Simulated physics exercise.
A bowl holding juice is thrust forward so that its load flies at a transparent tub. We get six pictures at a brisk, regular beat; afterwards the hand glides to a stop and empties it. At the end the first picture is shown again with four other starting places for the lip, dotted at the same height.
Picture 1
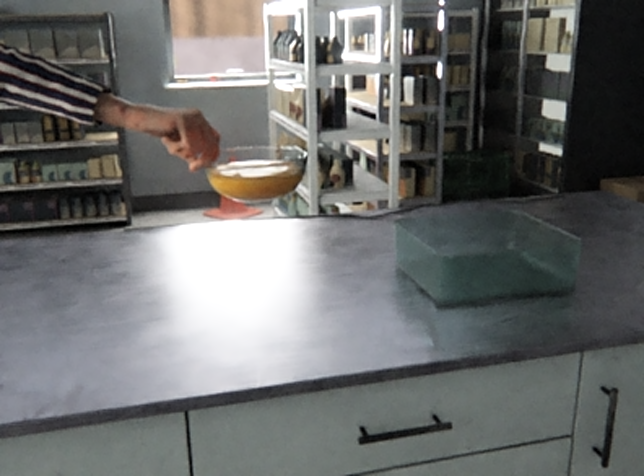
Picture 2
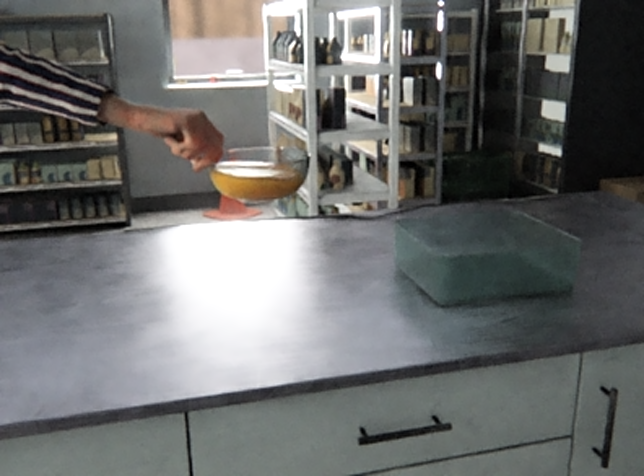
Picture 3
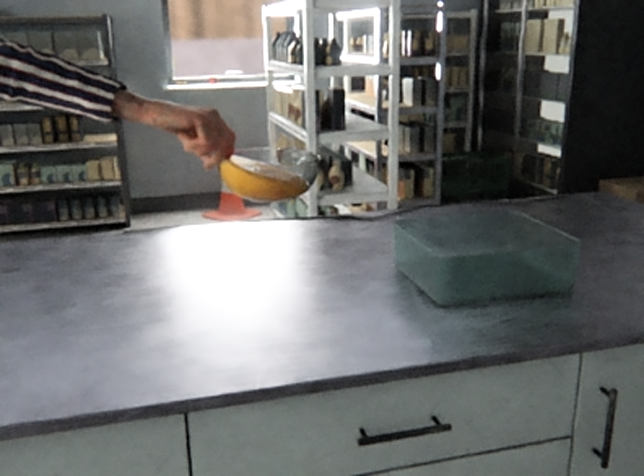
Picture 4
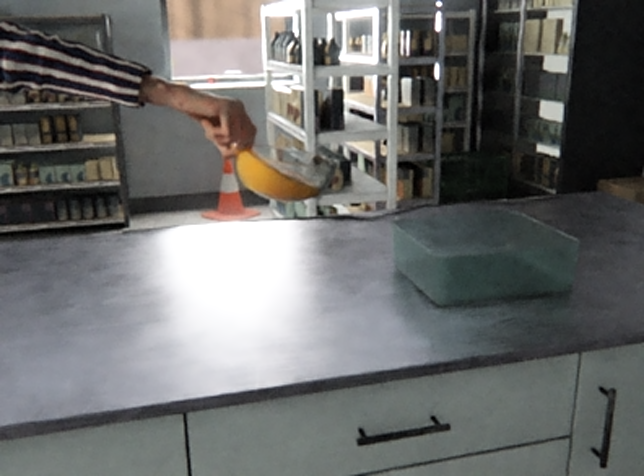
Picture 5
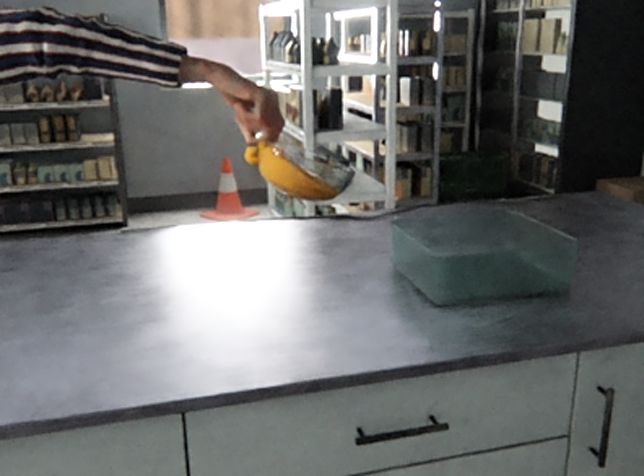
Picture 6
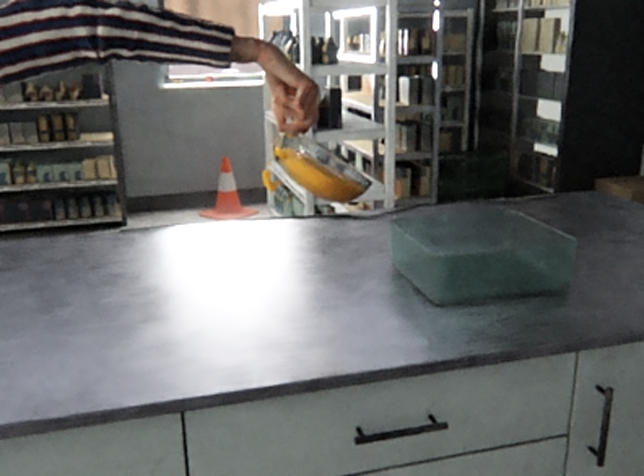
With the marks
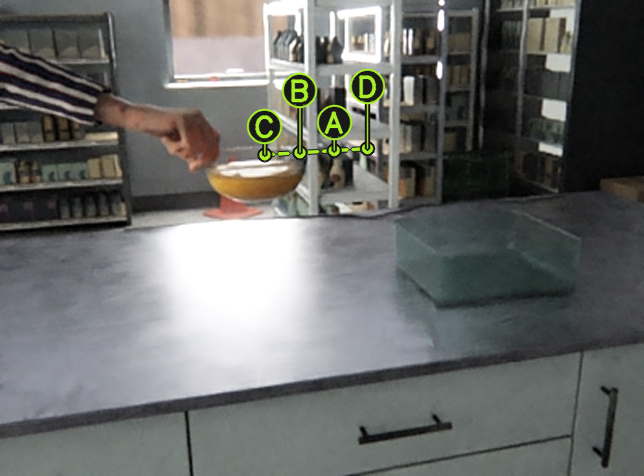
The clip opens with a hand in a striped sleeve holding a clear bowl of orange juice level above a grey counter, left of a transparent tub. The hand moves right, tilting the bowl increasingly, and juice slops over the rim on the left side, trailing beneath the hand.
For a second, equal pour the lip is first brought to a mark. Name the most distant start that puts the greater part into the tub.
C.
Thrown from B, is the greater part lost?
No.
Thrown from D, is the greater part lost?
No, that is safe.
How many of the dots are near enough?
All four.
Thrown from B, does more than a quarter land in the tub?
Yes, it does.
On the marked copy, A at (334, 150); B at (299, 152); C at (264, 154); D at (367, 148).
For spot A, about 76 % lands in the tub, 9 % falls short and 15 % goes beside or beyond.
For spot B, about 68 % lands in the tub, 6 % falls short and 25 % goes beside or beyond.
For spot C, about 63 % lands in the tub, 25 % falls short and 13 % goes beside or beyond.
For spot D, about 84 % lands in the tub, 7 % falls short and 9 % goes beside or beyond.
